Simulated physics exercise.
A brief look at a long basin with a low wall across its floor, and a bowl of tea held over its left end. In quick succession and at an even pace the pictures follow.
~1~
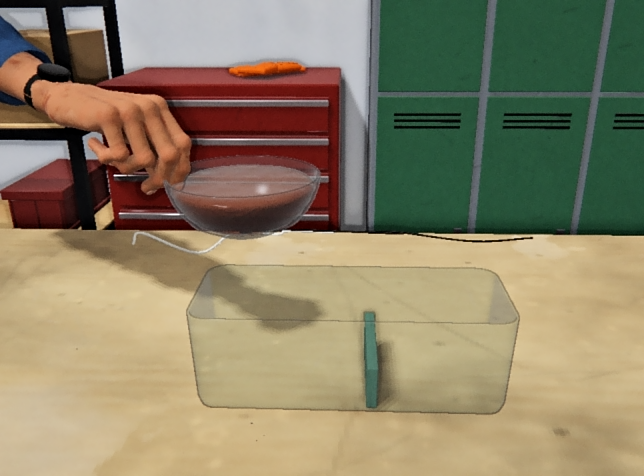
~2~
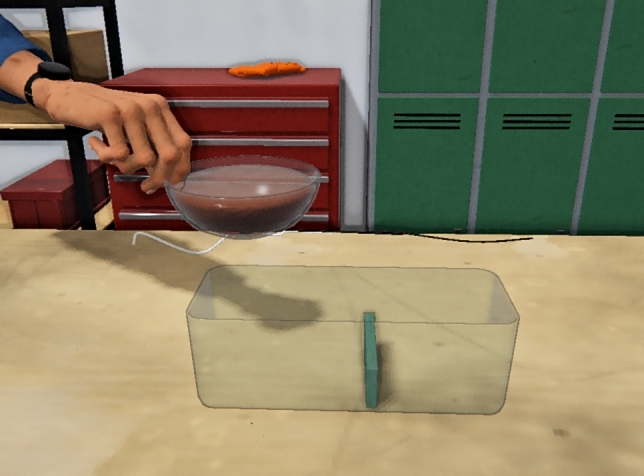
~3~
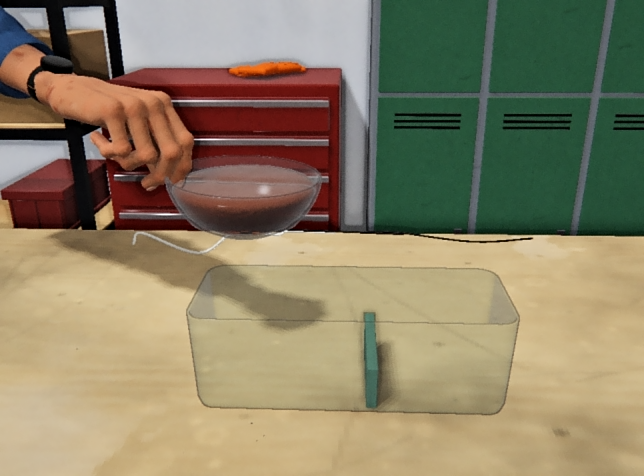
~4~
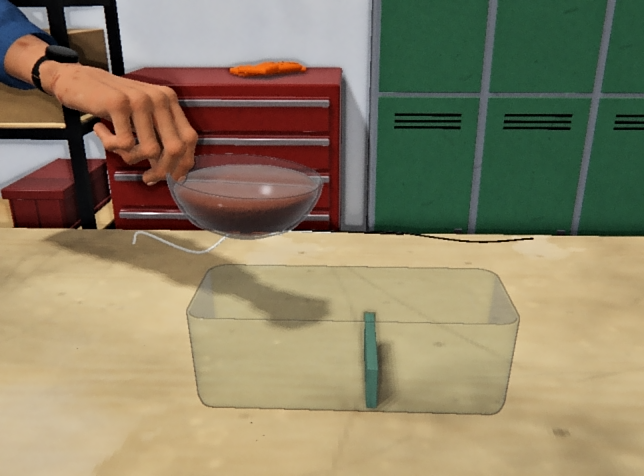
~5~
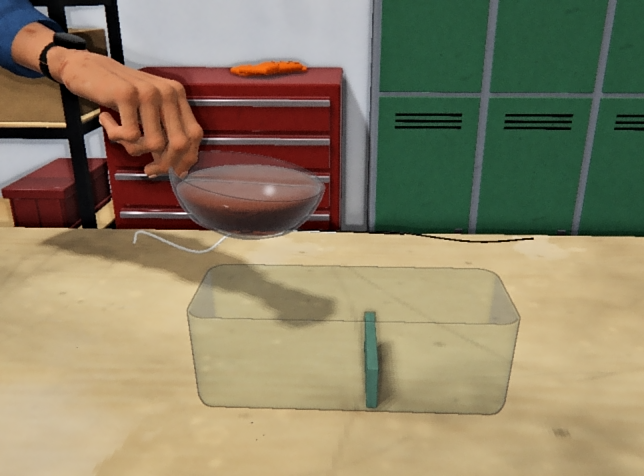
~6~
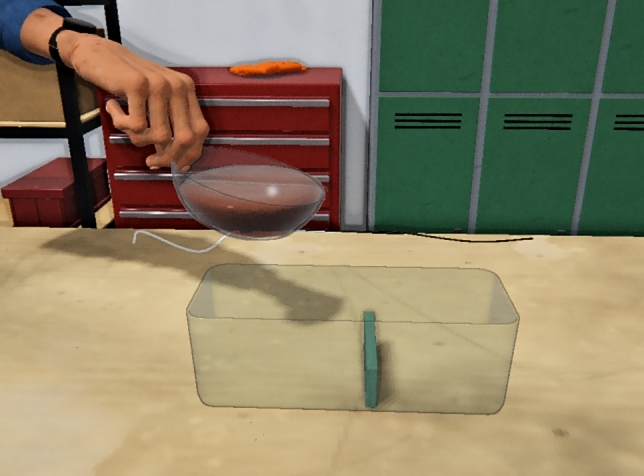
A glass bowl of reddish-brown liquid tilting gradually to the right in a hand above a clear basin with a low green wall.
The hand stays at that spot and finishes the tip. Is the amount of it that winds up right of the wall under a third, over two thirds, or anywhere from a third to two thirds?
Falls in the midrange.
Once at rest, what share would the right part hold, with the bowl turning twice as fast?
It works out near 30 %.
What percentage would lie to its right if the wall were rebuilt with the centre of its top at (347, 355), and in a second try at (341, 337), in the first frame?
Around 65 per cent for the first, around 80 per cent for the second.
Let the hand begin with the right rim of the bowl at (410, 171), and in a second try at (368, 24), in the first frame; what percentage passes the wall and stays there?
Try one: 95 %; try two: 90 %.
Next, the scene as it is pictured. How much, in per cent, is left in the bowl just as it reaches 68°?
About 20 per cent.
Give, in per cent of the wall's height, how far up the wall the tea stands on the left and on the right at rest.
Left 30 per cent, right 30.
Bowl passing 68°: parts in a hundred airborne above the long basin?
Close to 25 in a hundred.
A moment on, the bowl is tipped part way and 20 per cent is still to pour, 18 is left of the wall and 35 right of it.
Next, the bowl is tipped right over and 0 per cent is still to pour, 52 is left of the wall and 47 right of it.
Then the bowl is tipped right over and 0 per cent is still to pour, 52 is left of the wall and 47 right of it.
Later the bowl is tipped right over and 0 per cent is still to pour, 52 is left of the wall and 47 right of it.
In the end 52 per cent lies left of the wall, 47 right of it and 1 outside.
